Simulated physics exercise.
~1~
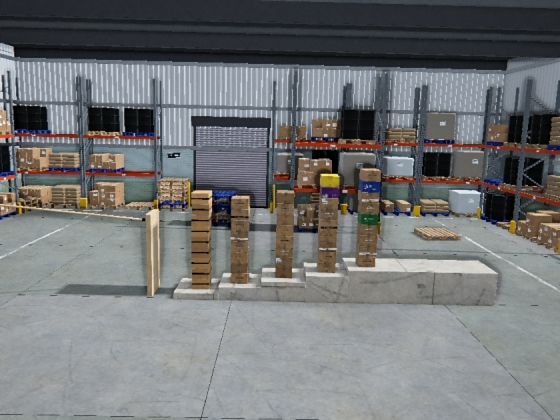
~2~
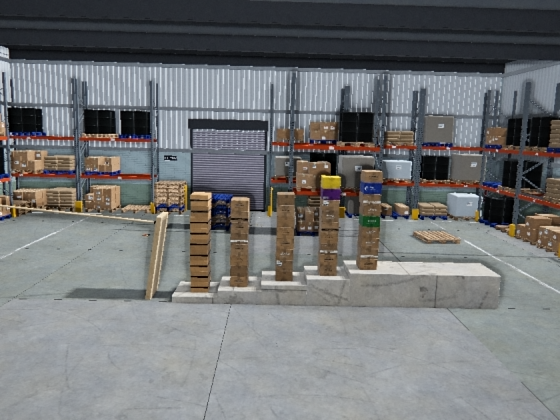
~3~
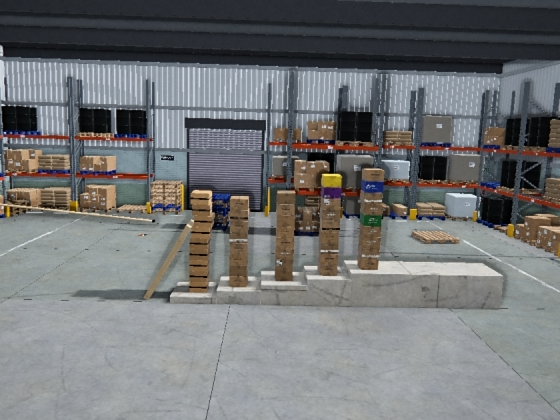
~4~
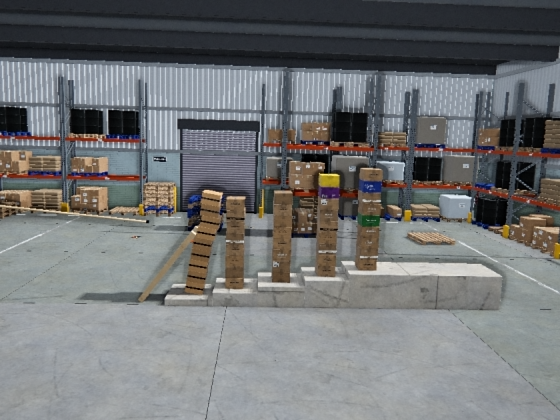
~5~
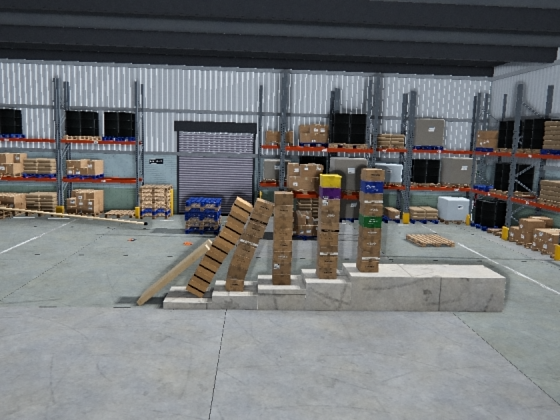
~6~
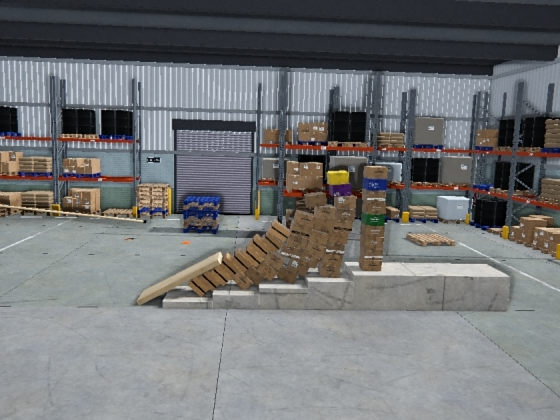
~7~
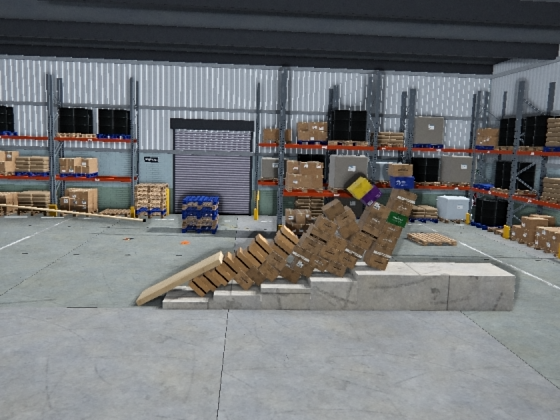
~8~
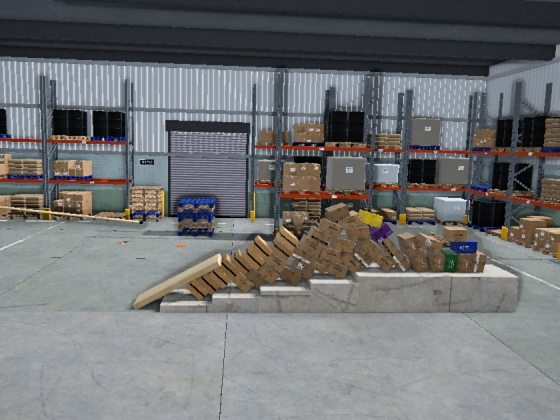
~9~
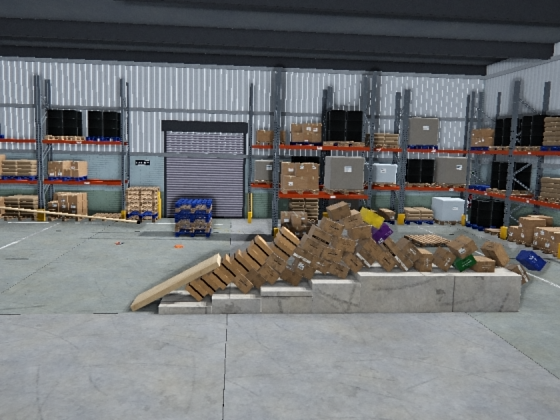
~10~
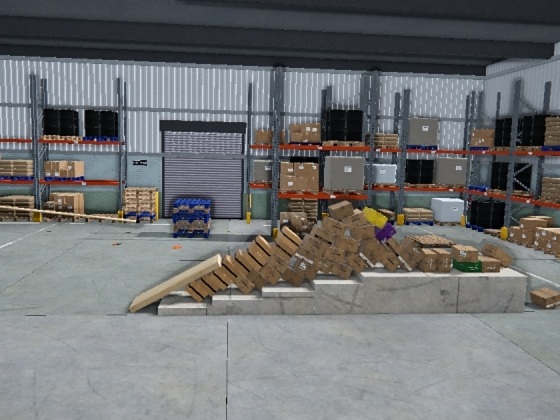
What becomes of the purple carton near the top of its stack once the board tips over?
The purple carton drops as its column topples to the right, and it ends up tilted among the heap of fallen cartons on the steps.
Tall stacks of cardboard cartons on rising concrete steps toppling rightward one after another as a leaning board falls into the first.
